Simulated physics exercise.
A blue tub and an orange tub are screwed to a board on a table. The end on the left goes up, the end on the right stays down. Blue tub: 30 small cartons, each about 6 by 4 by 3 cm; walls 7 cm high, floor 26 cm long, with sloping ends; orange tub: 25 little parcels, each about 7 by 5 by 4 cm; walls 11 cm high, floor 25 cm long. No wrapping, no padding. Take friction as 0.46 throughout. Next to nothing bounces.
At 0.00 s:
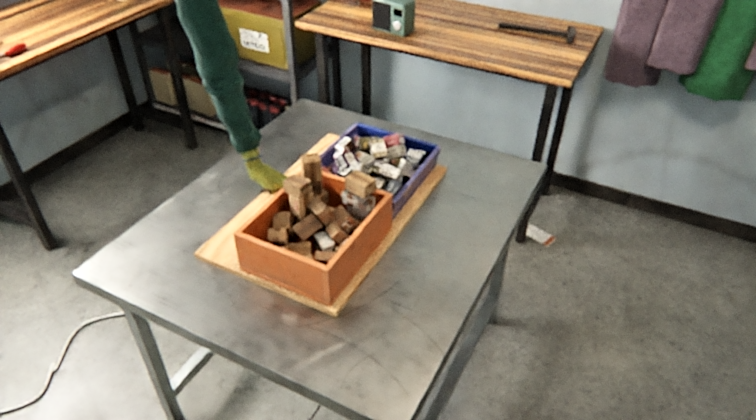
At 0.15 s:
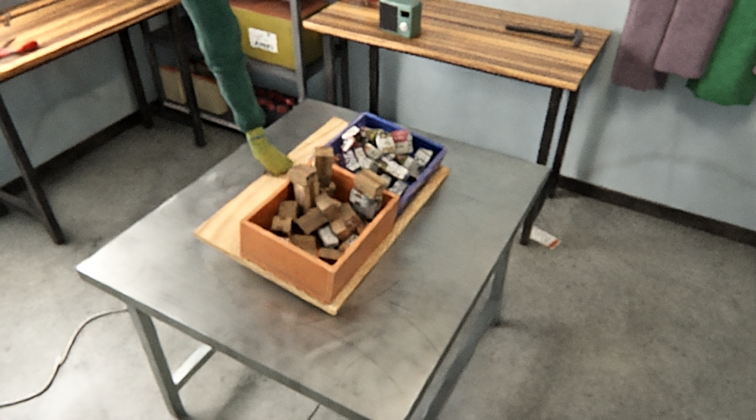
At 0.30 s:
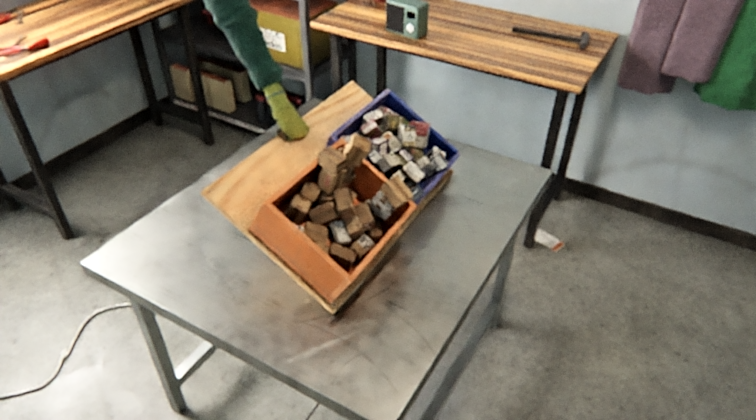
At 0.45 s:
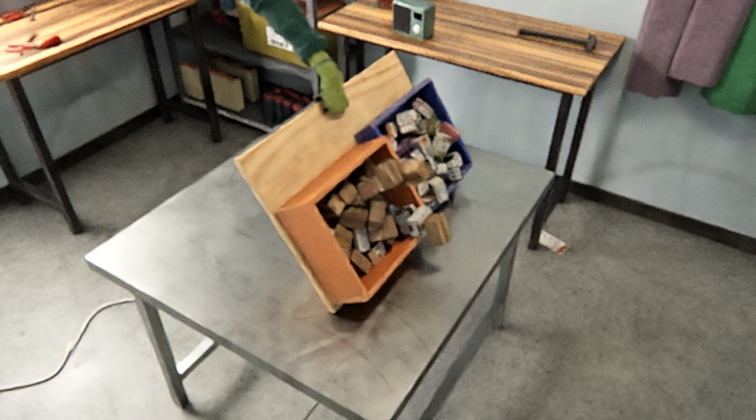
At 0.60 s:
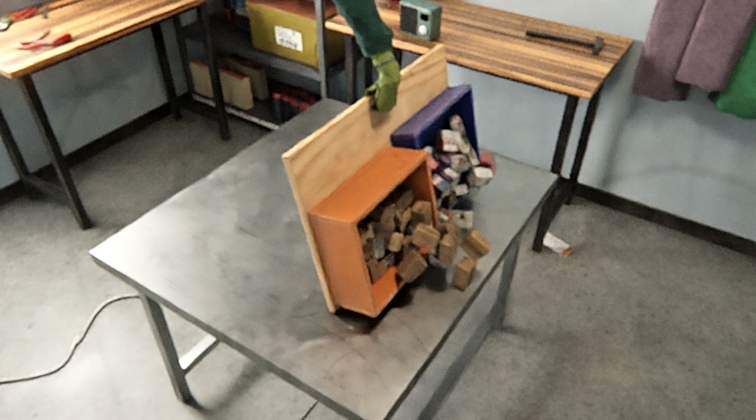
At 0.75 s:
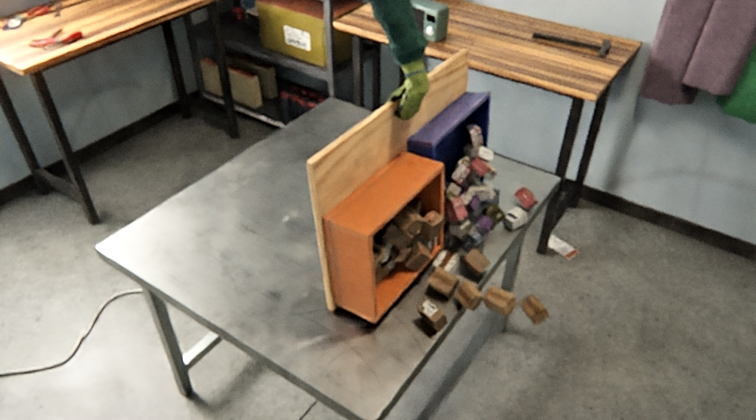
An arm in a green sleeve and yellow-green glove reaches over a grey metal table in a workshop, seen from above at an angle. An orange tub of brown blocks sits nearer on a wooden board, with a blue tub of pale and reddish cartons behind. The hand raises the board's left side until it stands nearly upright, pieces tumble out rightward, and the camera shifts slightly.
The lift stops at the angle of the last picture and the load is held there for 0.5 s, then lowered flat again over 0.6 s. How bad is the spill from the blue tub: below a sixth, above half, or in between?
Upwards of half of the small cartons leave the blue tub.
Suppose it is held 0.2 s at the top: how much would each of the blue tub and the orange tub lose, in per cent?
In that case blue tub 90, orange tub 50 per cent.
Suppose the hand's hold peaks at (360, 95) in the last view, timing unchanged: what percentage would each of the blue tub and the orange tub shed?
In that case blue tub 50, orange tub 30 per cent.
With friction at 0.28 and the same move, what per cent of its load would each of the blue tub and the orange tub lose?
In that case blue tub 80, orange tub 20 per cent.
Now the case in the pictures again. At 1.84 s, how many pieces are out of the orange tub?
About: Orange tub 12.
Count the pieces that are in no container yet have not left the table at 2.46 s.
Roughly 20.
After 1.02 s, tilt 86°; 22 of 30 out of the blue tub and 11 of 25 out of the orange tub.
After 1.36 s, tilt 78°; 25 of 30 out of the blue tub and 12 of 25 out of the orange tub.
After 1.84 s, tilt 0°; 26 of 30 out of the blue tub and 12 of 25 out of the orange tub.
Final count (at 2.46 s), 26 of 30 out of the blue tub and 12 of 25 out of the orange tub. Asked share, 26 of 30, 87 per cent.
